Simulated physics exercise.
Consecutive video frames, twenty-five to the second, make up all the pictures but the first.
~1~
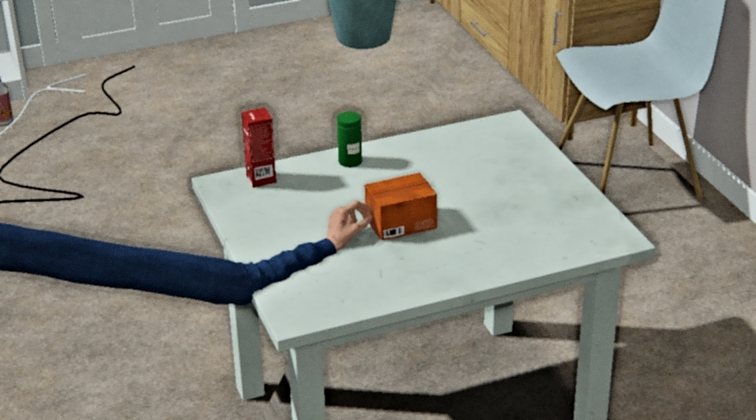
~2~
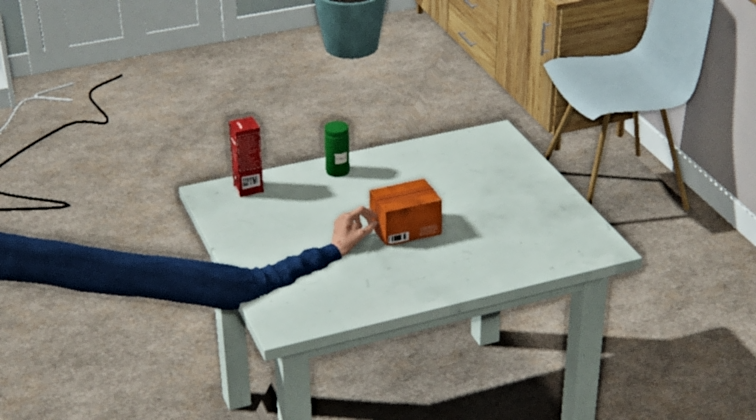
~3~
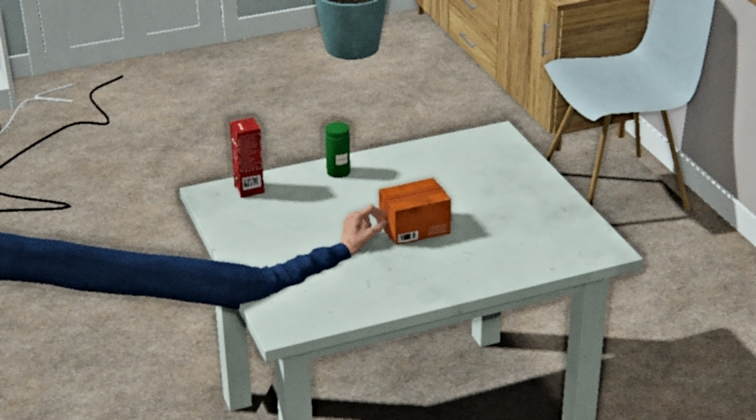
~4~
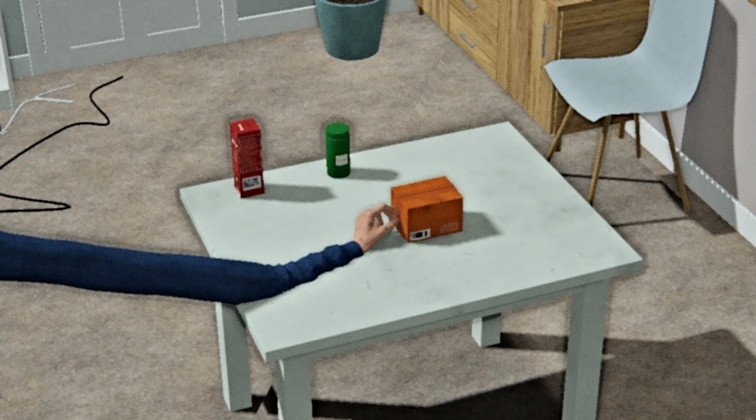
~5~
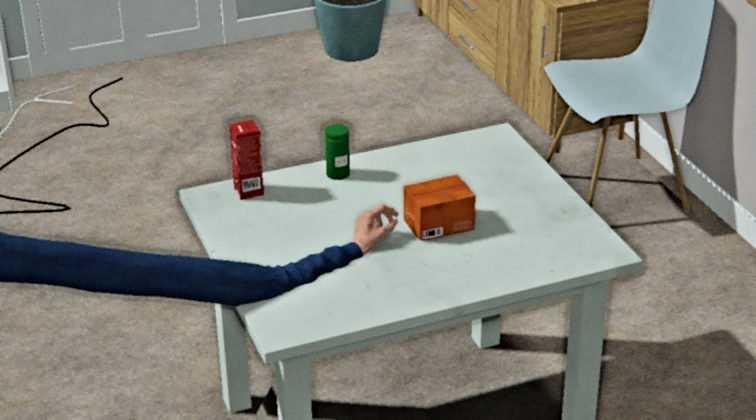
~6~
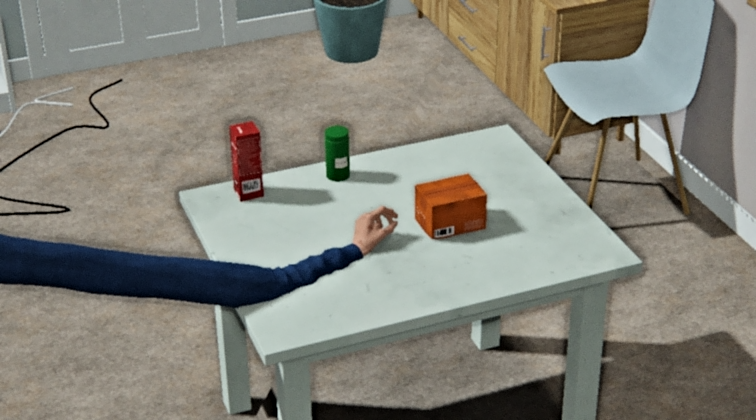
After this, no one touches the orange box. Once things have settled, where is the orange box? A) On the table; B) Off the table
(A) On the table.
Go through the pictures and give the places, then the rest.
Under the hand; orange box (401, 207), in the first frame.
Under the hand; orange box (406, 212), in the second frame.
Under the hand; orange box (415, 211), in the third frame.
Orange box (427, 209), in the fourth frame.
Orange box (439, 208) displaced a little, in the fifth frame.
Orange box (450, 207) displaced a little, in the sixth frame.
Then, 0.10 s past the last view, orange box displaced about its own width near (474, 202).
Then, 0.20 s past the last view, orange box displaced about its own width near (490, 198).
Then, 0.30 s past the last view, orange box displaced about its own width near (498, 196).
Finally, moved from the start, orange box. Final places as the last picture's camera would see them, orange box near (500, 196).
